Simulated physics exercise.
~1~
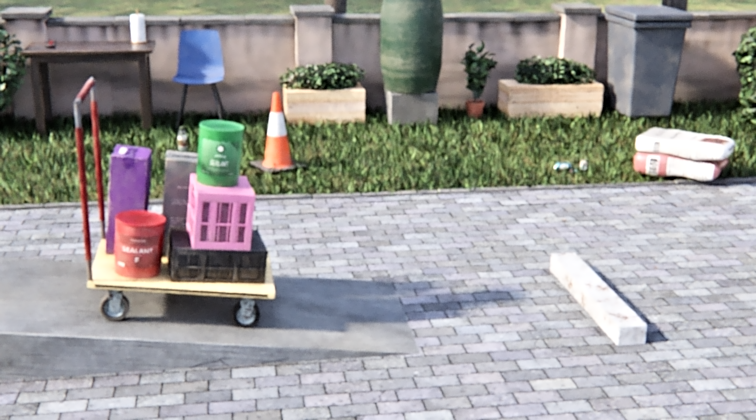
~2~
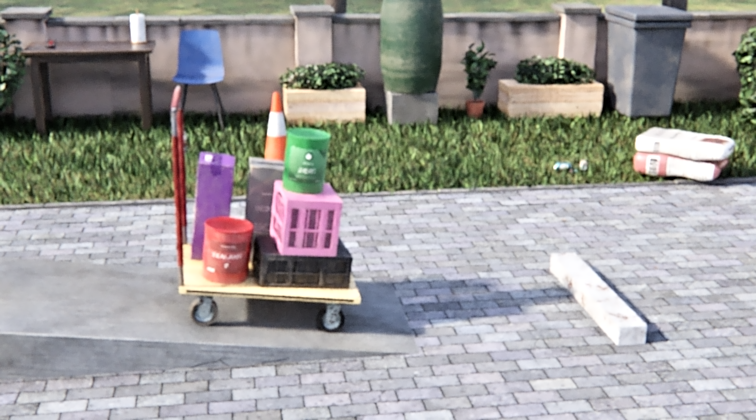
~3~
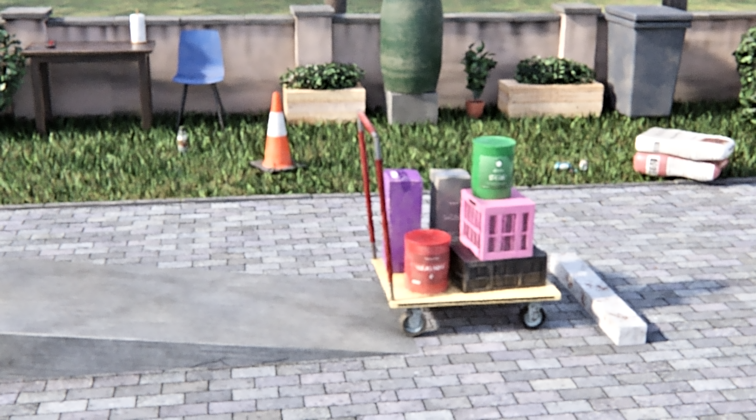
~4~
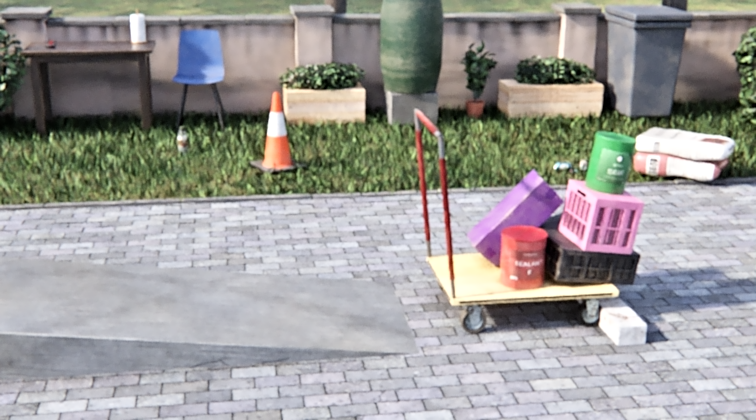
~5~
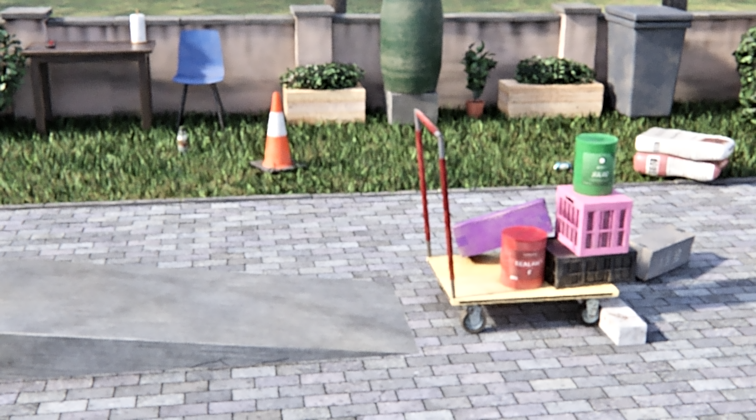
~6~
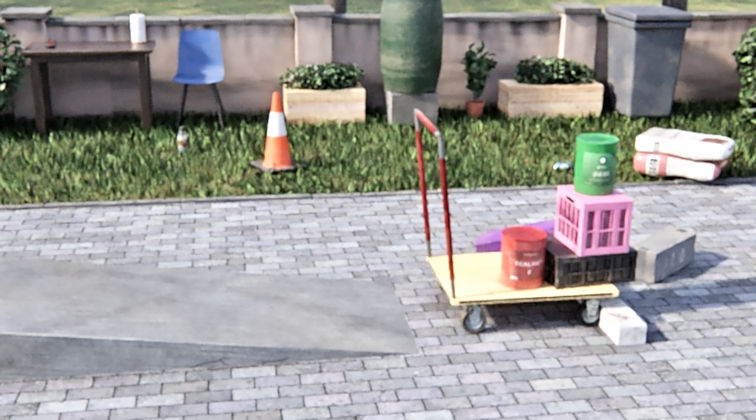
The clip opens on a flat trolley with a red handle, sitting on a grey ramp and loaded with a purple box, a grey box, a red pail, and a pink crate on a black crate with a green pail on top. The trolley rolls right, down onto the paving, with its load upright. It stops abruptly at a pale kerb. The purple box tips over, the grey box topples off the far side, and the green pail tilts, then settles upright. The purple box drops behind the trolley, while the pails and crates remain aboard.
